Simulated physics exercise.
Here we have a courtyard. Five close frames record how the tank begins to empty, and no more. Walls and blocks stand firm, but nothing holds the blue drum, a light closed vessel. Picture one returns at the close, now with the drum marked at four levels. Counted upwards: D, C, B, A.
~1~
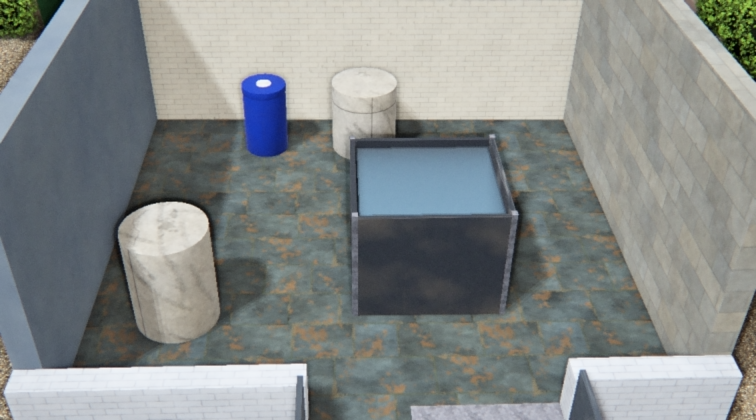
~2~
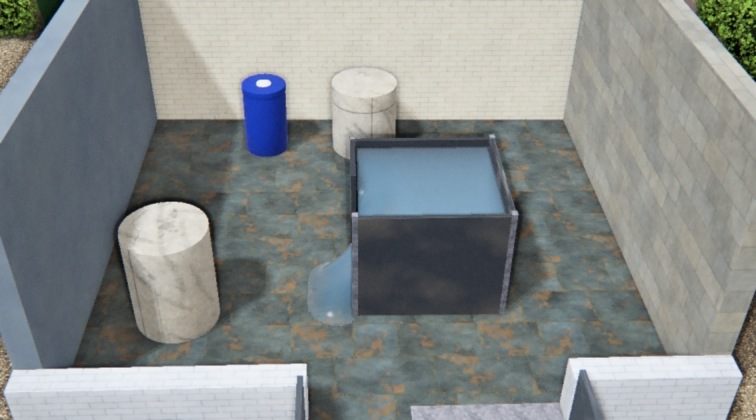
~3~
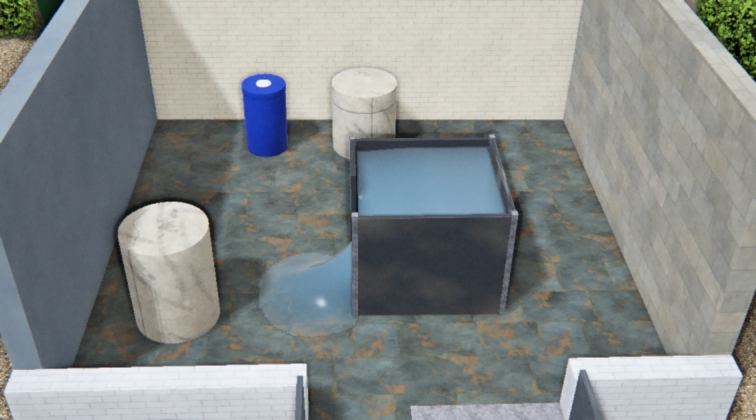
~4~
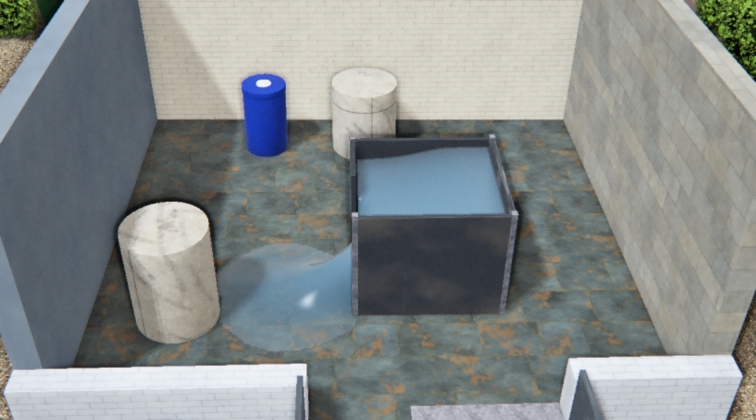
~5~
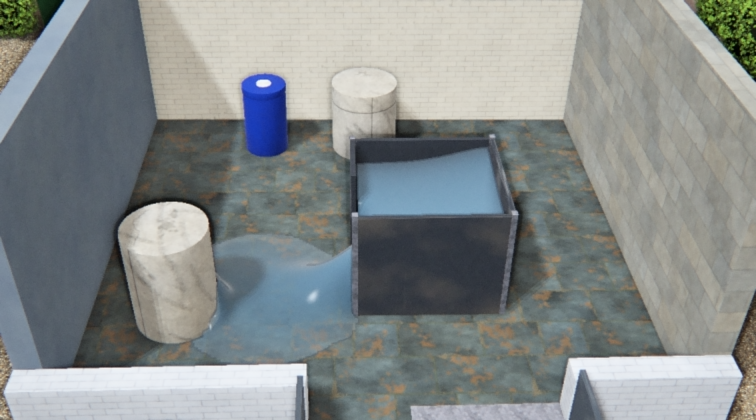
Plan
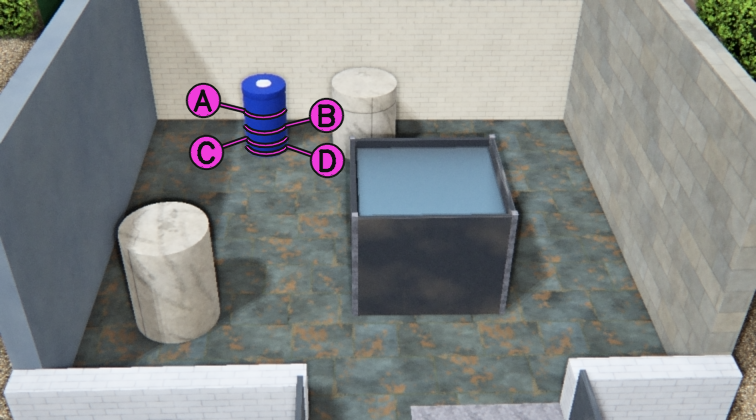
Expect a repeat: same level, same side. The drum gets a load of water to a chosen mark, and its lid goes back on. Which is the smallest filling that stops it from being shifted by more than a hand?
Choose B.
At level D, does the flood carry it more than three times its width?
Yes.
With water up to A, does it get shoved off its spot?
No, that is safe.
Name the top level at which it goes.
It is C.
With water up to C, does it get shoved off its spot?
Yes, that goes wrong.
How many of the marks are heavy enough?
Two.
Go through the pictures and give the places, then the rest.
Lid of the blue drum at (263, 84); tank full, its middle at (428, 182); open gate at (438, 365).
Water covers 2 % of the ground and is seen nearest the drum at (324, 266).
Water covers 4 % of the ground and is seen nearest the drum at (312, 256).
Water covers 7 % of the ground and is seen nearest the drum at (276, 248).
Lid of the blue drum at (263, 84); water covers 10 % of the ground and is seen nearest the drum at (247, 238).
On the marked copy, A at (263, 117); B at (264, 133); C at (265, 145); D at (266, 154); from the bottom up D, C, B, A.
With A, it does not move.
With B, it does not move.
With C, it is pushed about its own width away.
With D, it is pushed about 6 times its own width away.
